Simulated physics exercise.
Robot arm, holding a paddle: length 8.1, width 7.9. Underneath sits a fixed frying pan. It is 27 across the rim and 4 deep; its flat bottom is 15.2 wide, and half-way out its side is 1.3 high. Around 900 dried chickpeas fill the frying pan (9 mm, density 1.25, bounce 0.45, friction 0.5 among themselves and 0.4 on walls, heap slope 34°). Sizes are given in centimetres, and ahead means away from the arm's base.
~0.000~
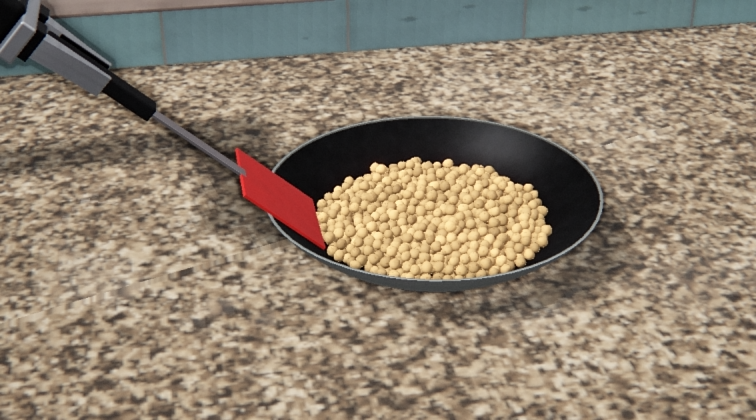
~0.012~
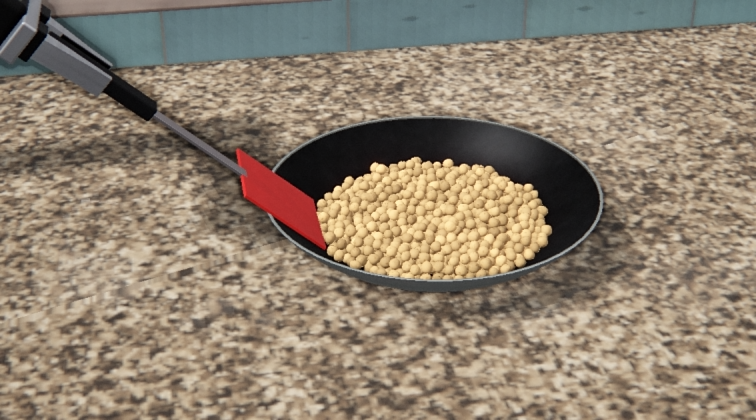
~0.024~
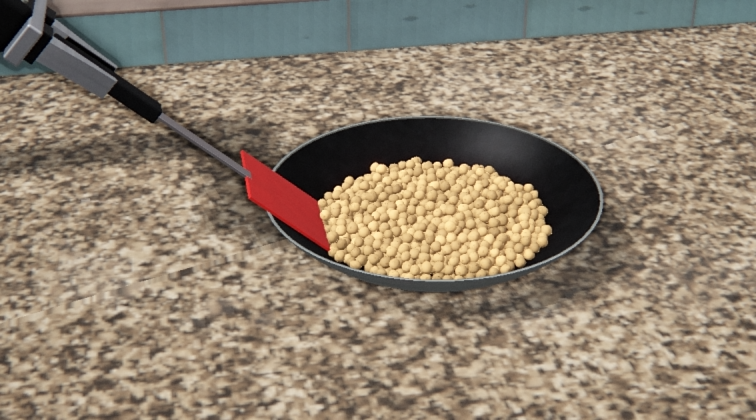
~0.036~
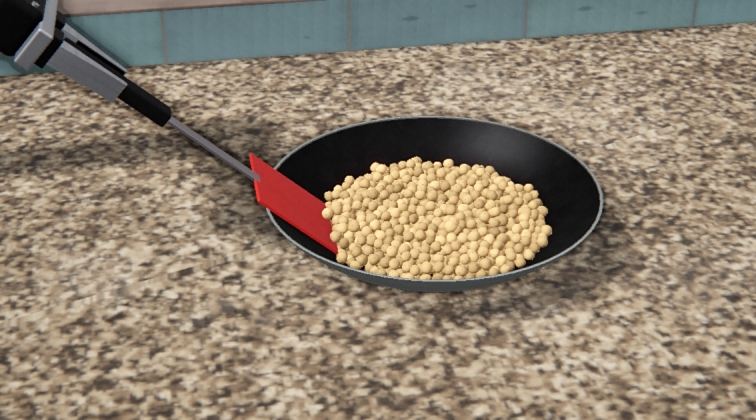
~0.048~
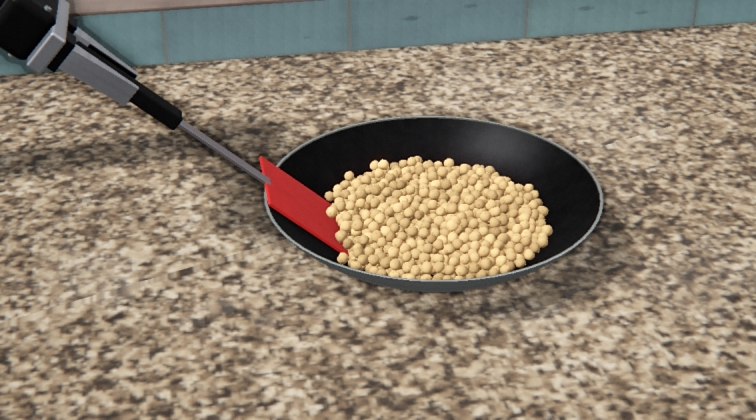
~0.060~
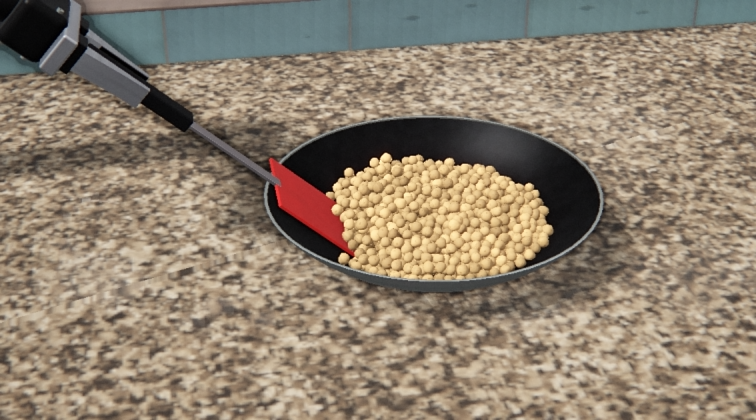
Robot arm holding a red paddle inches rightward into a black frying pan, slightly nudging the left edge of the heaped chickpeas.
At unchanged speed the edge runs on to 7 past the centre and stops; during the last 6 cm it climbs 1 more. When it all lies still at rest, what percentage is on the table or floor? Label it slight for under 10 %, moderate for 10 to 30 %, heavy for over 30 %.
Label: Slight.
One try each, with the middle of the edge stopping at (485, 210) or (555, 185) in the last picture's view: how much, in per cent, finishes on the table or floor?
About 0 and 30 per cent.
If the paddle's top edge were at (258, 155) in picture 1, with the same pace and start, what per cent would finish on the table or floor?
Near 5 in a hundred.
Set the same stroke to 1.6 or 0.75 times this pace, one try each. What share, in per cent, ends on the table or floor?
Estimates, in order: 15 % and 5 %.
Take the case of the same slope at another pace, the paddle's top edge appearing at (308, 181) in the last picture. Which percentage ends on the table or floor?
My guess is around 20 percent.
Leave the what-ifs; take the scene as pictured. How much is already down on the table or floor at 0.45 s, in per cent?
Fraction noted: Close to 5 per cent.
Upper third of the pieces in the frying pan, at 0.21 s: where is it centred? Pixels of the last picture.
(489, 195).
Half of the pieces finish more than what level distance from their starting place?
Some 4 centimetres.
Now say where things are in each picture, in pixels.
In the first picture, the paddle top edge at (240, 171), sloping 42°; upper third of the load around (432, 210), from x 320 to 545, top at y 160; 900 in the frying pan.
In the second picture, the paddle top edge at (241, 172), sloping 42°; upper third of the load around (432, 210), from x 320 to 545, top at y 160.
In the third picture, the paddle top edge at (245, 173), sloping 42°; upper third of the load around (432, 210), from x 320 to 545, top at y 160.
In the fourth picture, the paddle top edge at (254, 177), sloping 42°; upper third of the load around (431, 210), from x 325 to 545, top at y 160.
In the fifth picture, the paddle top edge at (265, 180), sloping 42°; upper third of the load around (425, 209), from x 330 to 545, top at y 160.
In the sixth picture, the paddle top edge at (275, 181), sloping 42°; upper third of the load around (427, 208), from x 330 to 550, top at y 160; 900 in the frying pan.
After 0.13 s, sloping 42°, highest piece 5 above the table; 900 in the frying pan.
After 0.21 s, sloping 42°, highest piece 5 above the table; 900 in the frying pan.
After 0.45 s, sloping 42°, highest piece 6 above the table; 872 in the frying pan, 26 on the table or floor, 2 on the blade or in flight.
After 1.50 s, sloping 42°, highest piece 5 above the table; 870 in the frying pan, 30 on the table or floor.
In the end, 870 in the frying pan, 30 on the table or floor. That is 3 % on the table or floor.
